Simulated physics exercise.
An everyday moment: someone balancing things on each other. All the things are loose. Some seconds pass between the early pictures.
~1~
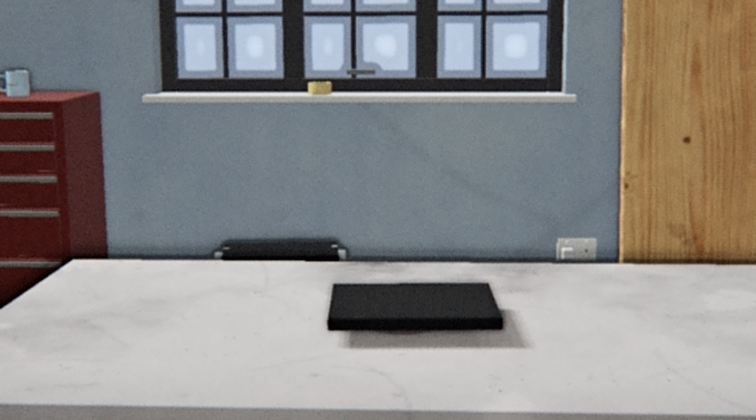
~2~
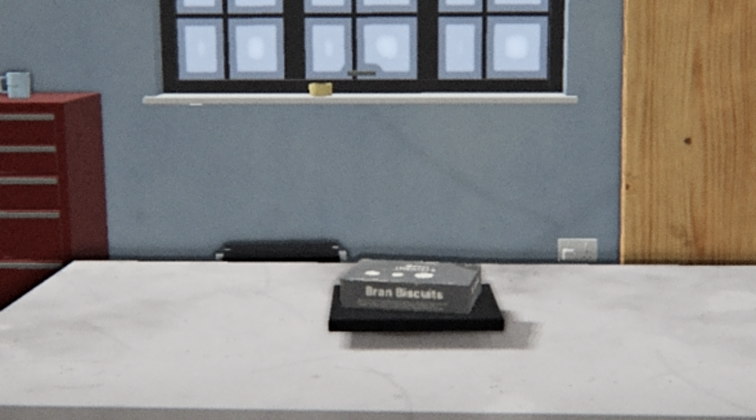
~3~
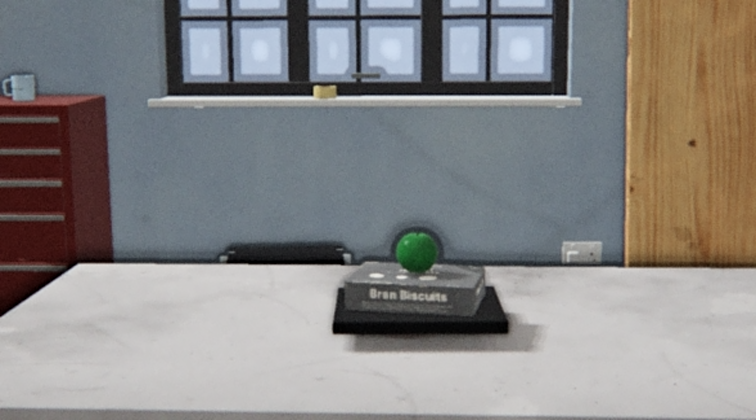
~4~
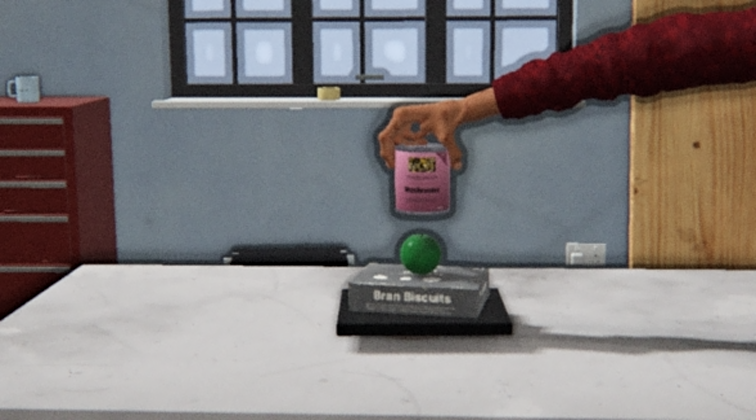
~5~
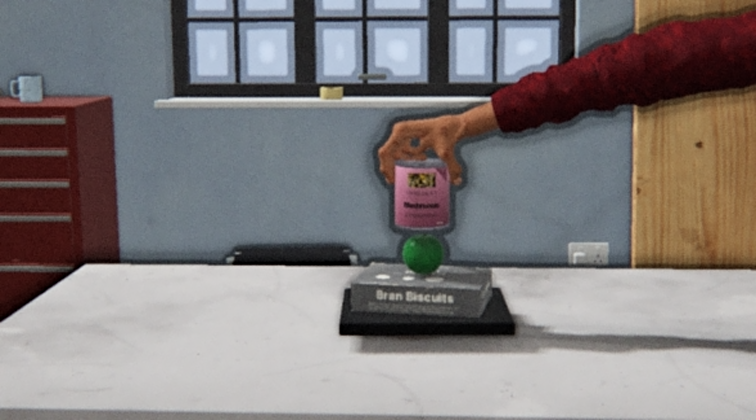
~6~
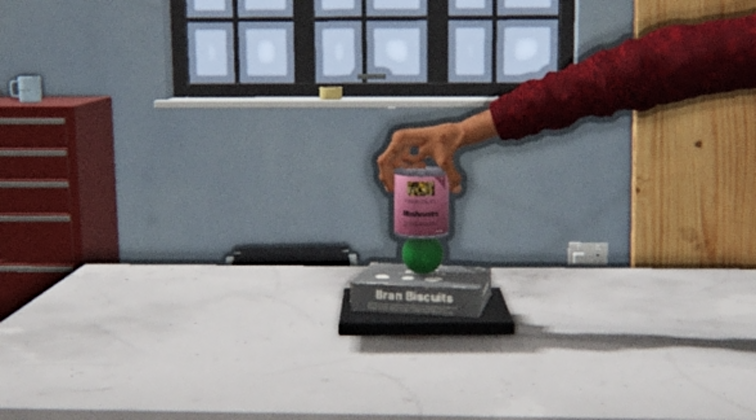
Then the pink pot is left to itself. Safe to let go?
It comes apart.
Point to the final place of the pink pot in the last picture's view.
At about (242, 302).
Then, 0.70 s on from there, pink pot now fallen.
Then, 1.00 s on from there, things are still on the move.
In the end, fallen, pink pot; the other 4 unmoved. At the end, from the last picture's camera, pink pot near (242, 302). The pile gives way.
